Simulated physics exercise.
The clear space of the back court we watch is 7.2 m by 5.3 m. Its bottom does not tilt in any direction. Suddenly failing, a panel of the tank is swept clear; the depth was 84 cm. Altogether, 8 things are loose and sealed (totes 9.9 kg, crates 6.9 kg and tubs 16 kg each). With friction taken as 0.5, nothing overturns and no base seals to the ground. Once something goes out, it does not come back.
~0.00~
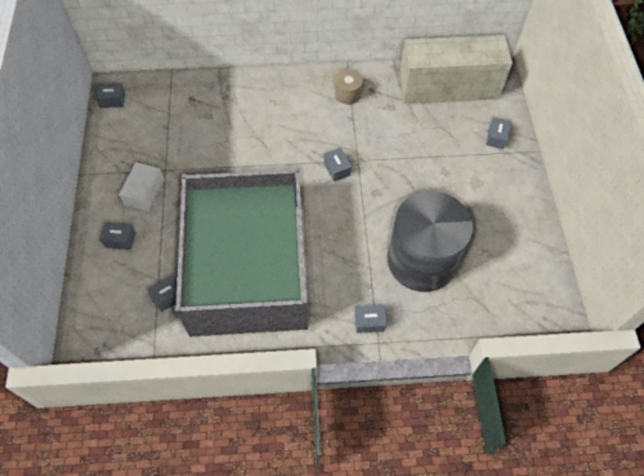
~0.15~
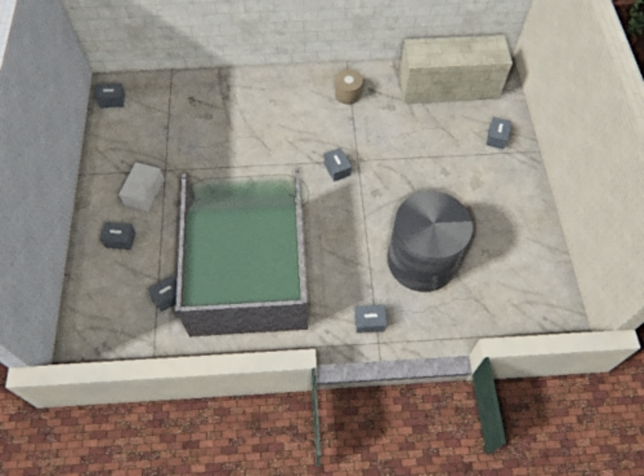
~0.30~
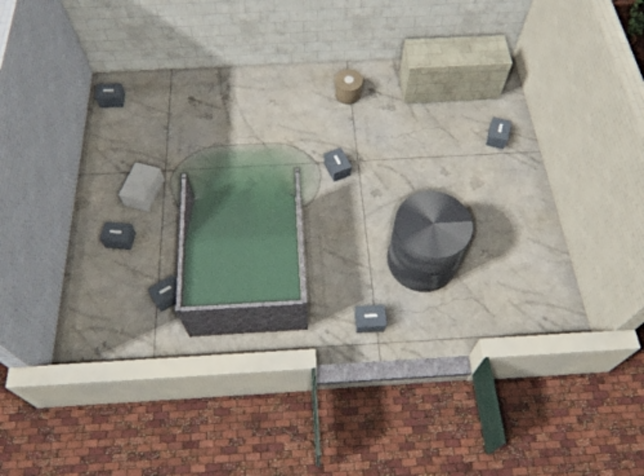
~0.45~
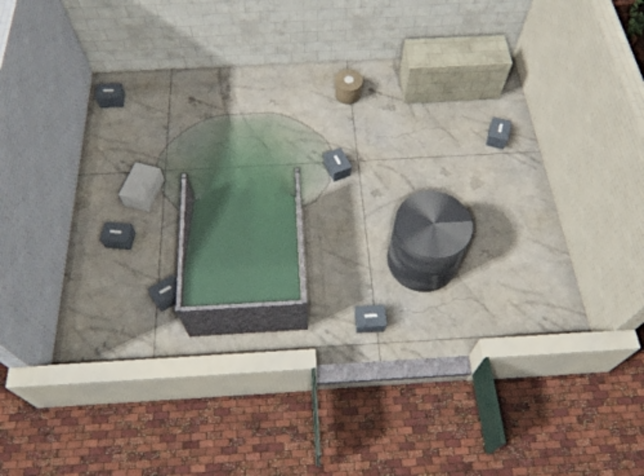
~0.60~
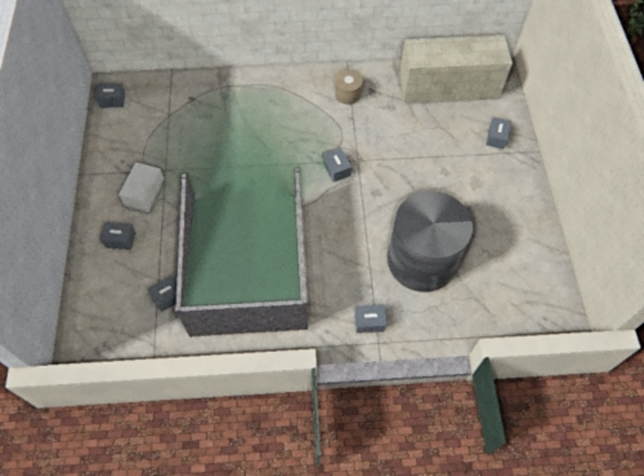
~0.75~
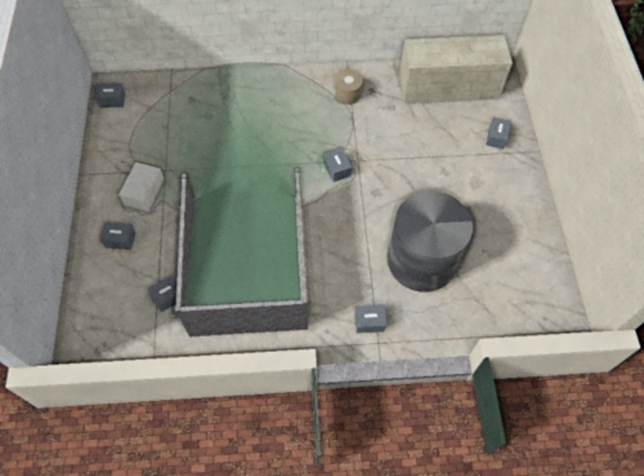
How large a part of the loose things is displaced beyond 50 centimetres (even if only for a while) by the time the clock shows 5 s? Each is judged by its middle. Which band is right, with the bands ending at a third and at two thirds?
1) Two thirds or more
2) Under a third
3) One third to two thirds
1.
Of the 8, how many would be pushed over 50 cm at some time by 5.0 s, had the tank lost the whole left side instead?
Result: 6 of them.
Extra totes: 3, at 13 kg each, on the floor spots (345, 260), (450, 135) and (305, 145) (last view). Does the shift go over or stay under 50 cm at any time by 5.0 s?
In the order asked: Not as far, not as far, farther than that.
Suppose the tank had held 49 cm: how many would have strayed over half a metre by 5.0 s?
Count: 3.
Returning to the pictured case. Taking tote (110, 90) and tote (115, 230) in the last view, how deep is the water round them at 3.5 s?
First roughly 7 cm, second roughly 5 cm.
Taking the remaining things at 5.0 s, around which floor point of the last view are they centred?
Close to (291, 252).
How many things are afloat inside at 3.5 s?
The count is 1.
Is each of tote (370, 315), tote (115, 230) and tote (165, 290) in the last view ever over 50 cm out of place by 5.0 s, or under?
In order: Not as far, farther and farther.
After 1.1 s 0 of 8 are over 50 cm from their spots; 0 afloat.
After 2.2 s 1 of 8 are over 50 cm from their spots; 2 afloat.
After 3.5 s 3 of 8 are over 50 cm from their spots; 1 afloat.
After 5.0 s 6 of 8 are over 50 cm from their spots, and 6 have been at some point; 3 afloat.
